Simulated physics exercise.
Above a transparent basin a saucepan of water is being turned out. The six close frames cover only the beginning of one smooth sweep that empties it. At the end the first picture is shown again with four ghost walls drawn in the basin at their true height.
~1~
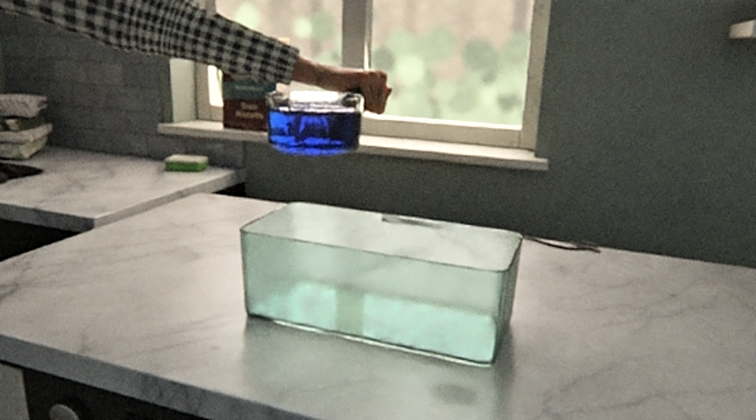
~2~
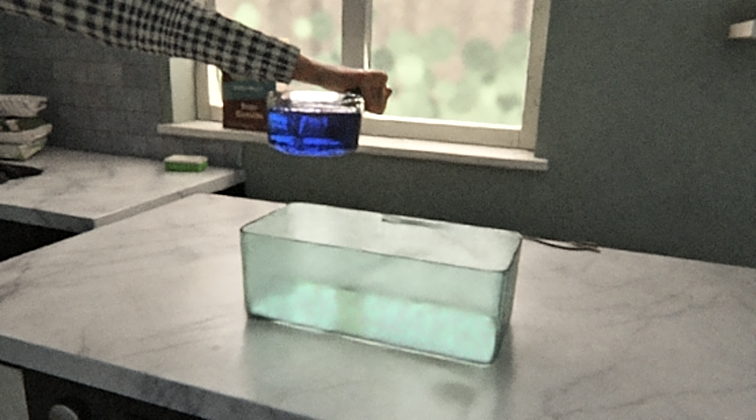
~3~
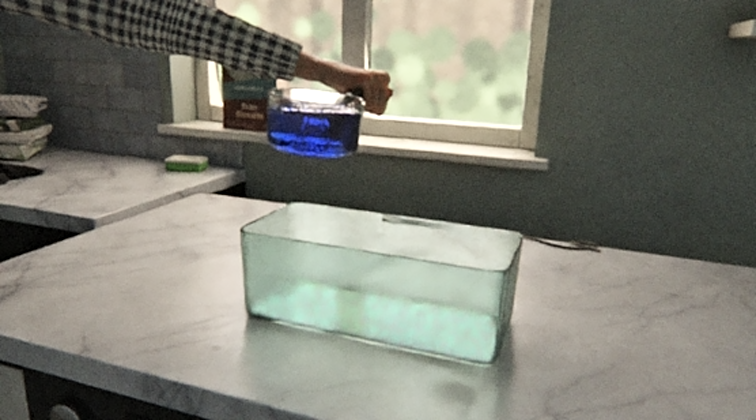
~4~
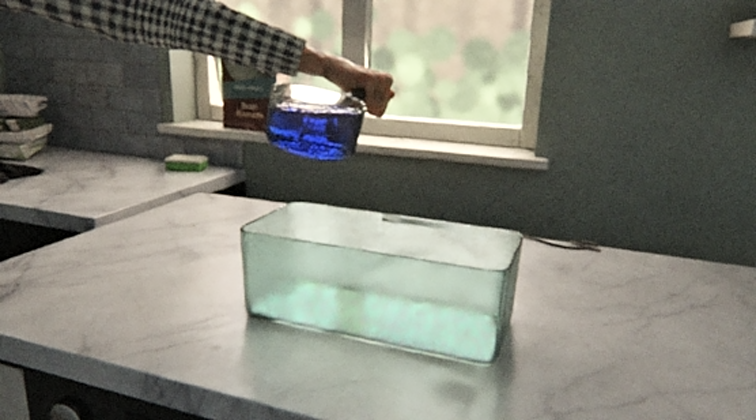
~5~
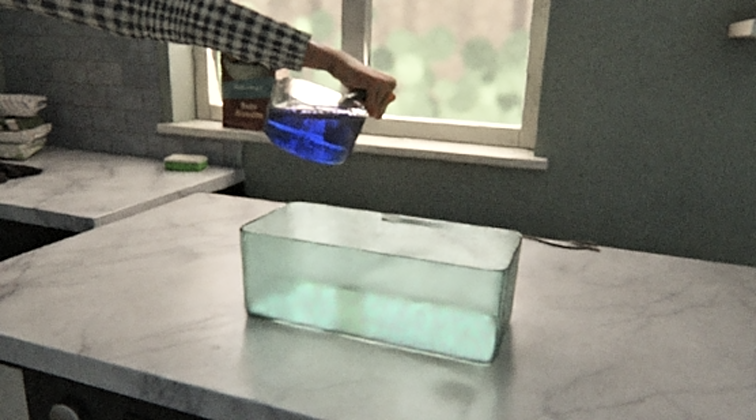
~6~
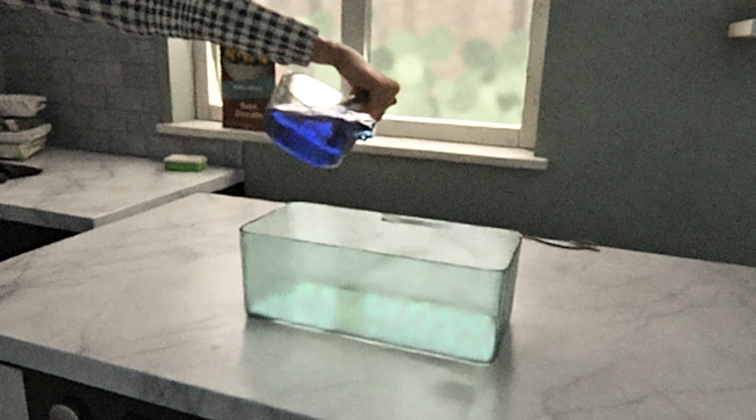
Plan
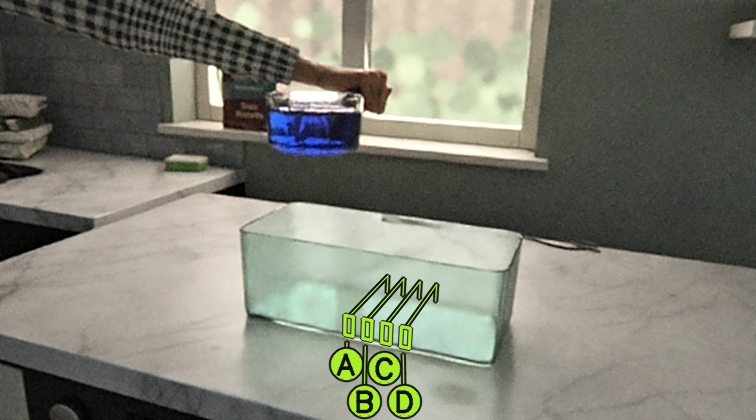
A hand in a checkered sleeve held a clear pan of bright blue water above a see-through basin on a marble counter, then gradually tilted it to the right until water reached over the lip.
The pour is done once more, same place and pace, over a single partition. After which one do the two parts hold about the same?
Choose C.
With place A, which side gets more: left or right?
The right one.
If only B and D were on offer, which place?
Here it is place B.
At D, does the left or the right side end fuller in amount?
More ends on the left.
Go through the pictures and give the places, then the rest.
Upright, lip at (357, 98); basin from (247, 312) to (497, 365); nothing has left yet, in the first picture.
Upright, lip at (357, 99); nothing has left yet, in the second picture.
Tipped about 5°, lip at (359, 103); nothing has left yet, in the third picture.
Tipped about 12°, lip at (361, 108); nothing has left yet, in the fourth picture.
Tipped about 21°, lip at (362, 116); nothing has left yet, in the fifth picture.
Tipped about 31°, lip at (362, 126); water is over the lip, down to (366, 139), in the sixth picture.
In lime, A at (346, 342); B at (365, 346); C at (384, 350); D at (403, 354).
If A is chosen, about 13 % ends left of the wall and 87 % right of it.
If B is chosen, about 32 % ends left of the wall and 67 % right of it.
If C is chosen, about 49 % ends left of the wall and 50 % right of it.
If D is chosen, about 81 % ends left of the wall and 18 % right of it.
